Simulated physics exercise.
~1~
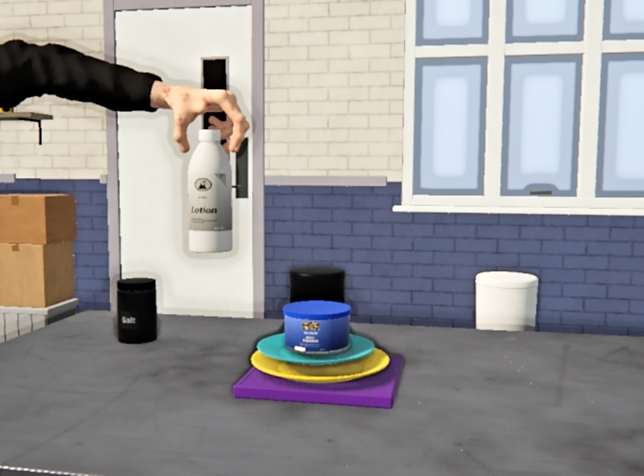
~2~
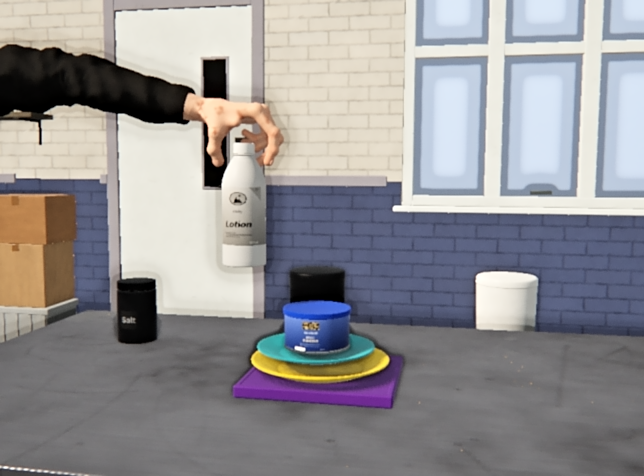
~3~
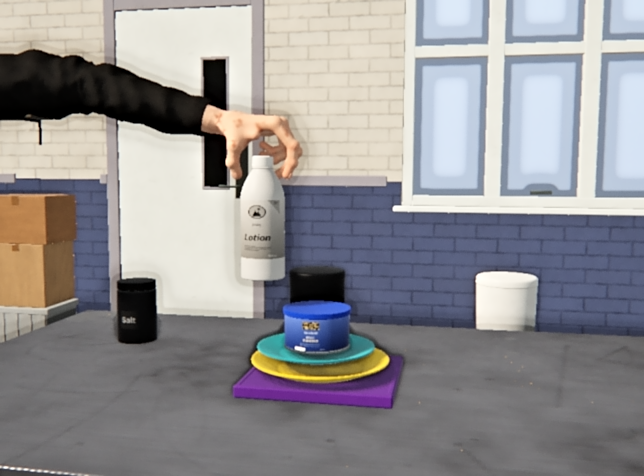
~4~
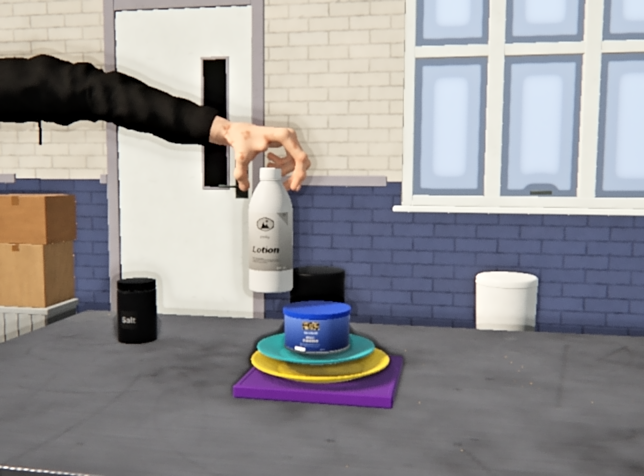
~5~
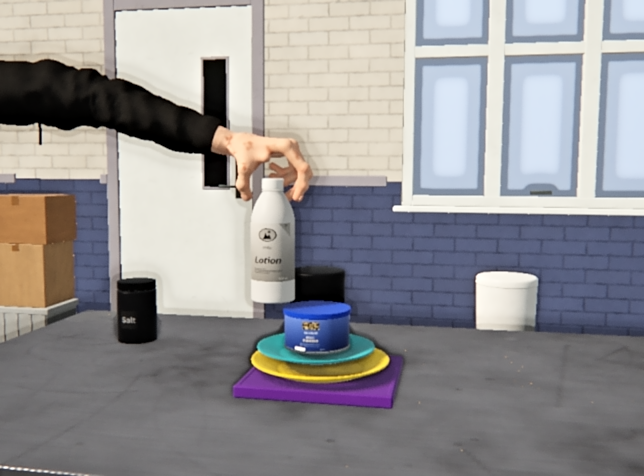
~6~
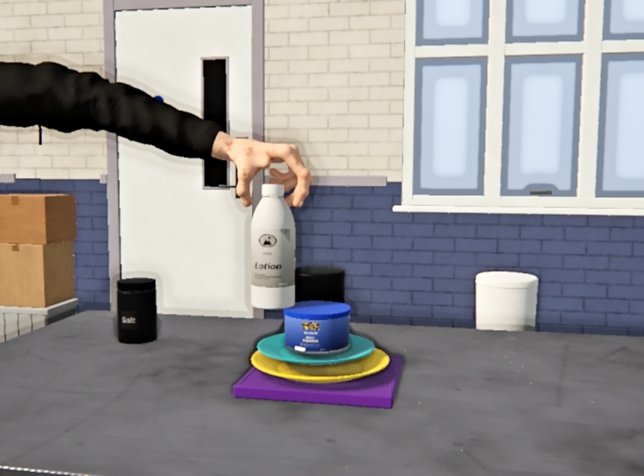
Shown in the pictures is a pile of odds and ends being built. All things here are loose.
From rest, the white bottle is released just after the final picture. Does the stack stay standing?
No - honestly, the pile doesn't make it, sadly.
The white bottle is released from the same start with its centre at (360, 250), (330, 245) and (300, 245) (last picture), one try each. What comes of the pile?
Topples over, stays standing, stays standing.
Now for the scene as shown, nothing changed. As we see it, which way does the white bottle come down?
Off leftwards in the picture.
Then, 0.40 s on from there, white bottle now fallen.
Then, 0.60 s on from there, things are still on the move.
In the end, fallen, white bottle; the other 5 unmoved. At the end, from the last picture's camera, white bottle near (181, 352). The pile loses its balance.
